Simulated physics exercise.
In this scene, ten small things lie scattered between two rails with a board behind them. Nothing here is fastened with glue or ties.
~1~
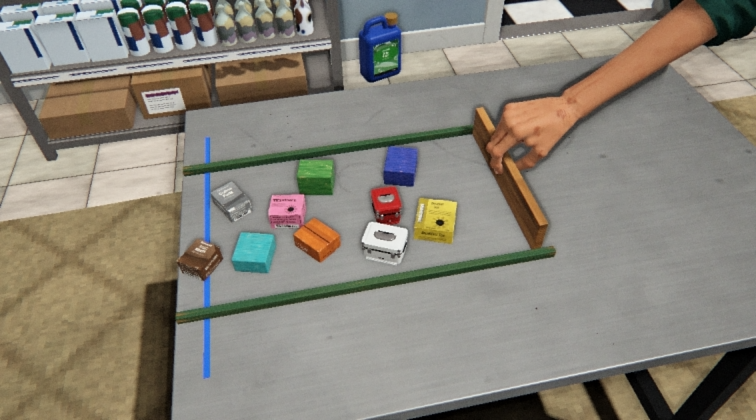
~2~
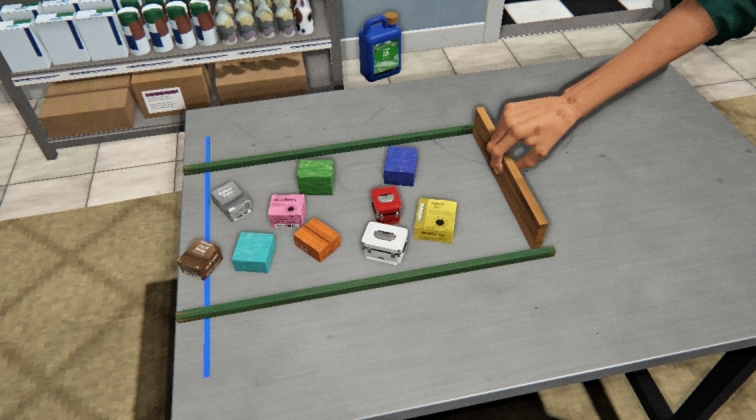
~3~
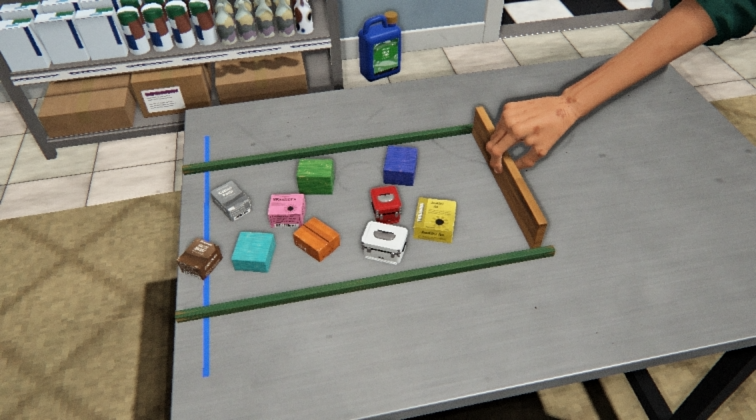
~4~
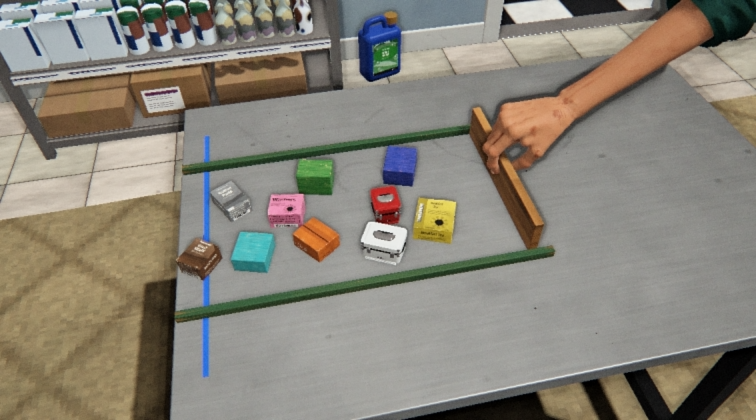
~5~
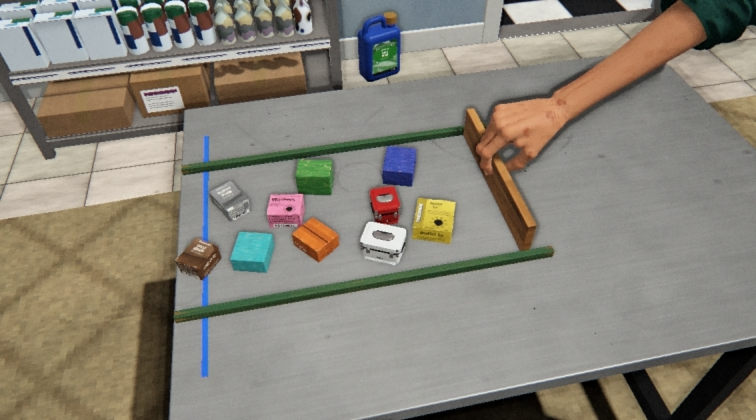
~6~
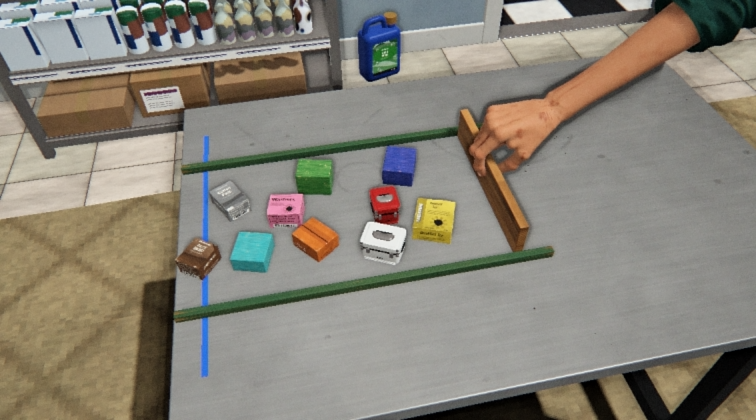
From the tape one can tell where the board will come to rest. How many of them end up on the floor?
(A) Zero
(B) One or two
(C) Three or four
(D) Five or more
Five or more (D).
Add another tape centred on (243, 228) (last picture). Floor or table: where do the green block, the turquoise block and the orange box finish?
In order, the green block keeps its spot, then the turquoise block goes off the edge, then the orange box keeps its spot.
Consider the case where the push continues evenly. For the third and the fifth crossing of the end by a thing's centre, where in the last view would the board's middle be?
It sits near (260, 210), and then near (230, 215).
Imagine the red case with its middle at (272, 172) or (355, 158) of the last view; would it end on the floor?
One place after the other: It keeps its spot; it keeps its spot.
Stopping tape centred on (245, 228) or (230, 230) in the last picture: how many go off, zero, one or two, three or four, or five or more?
Taken in order, that's three or four and then three or four down.
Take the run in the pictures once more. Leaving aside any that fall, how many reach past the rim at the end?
That'd be 4.
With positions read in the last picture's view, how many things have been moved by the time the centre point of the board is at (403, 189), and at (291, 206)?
First 4, then 10.
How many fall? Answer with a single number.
The number that fall is 6.
Soon after, none off yet; brown box at rest near (199, 259); grey box at rest near (230, 201); turquoise block at rest near (253, 252).
After that, none off yet; brown box at rest near (199, 259); grey box at rest near (230, 201); turquoise block moving near (245, 253).
And then, one off so far; brown box on its way down near (184, 406); grey box tilting a little near (168, 211); turquoise block tilting a little near (162, 268).
In the end, the number that fall off is five or more; gone, green block, orange box, pink box, turquoise block, grey box and brown box.
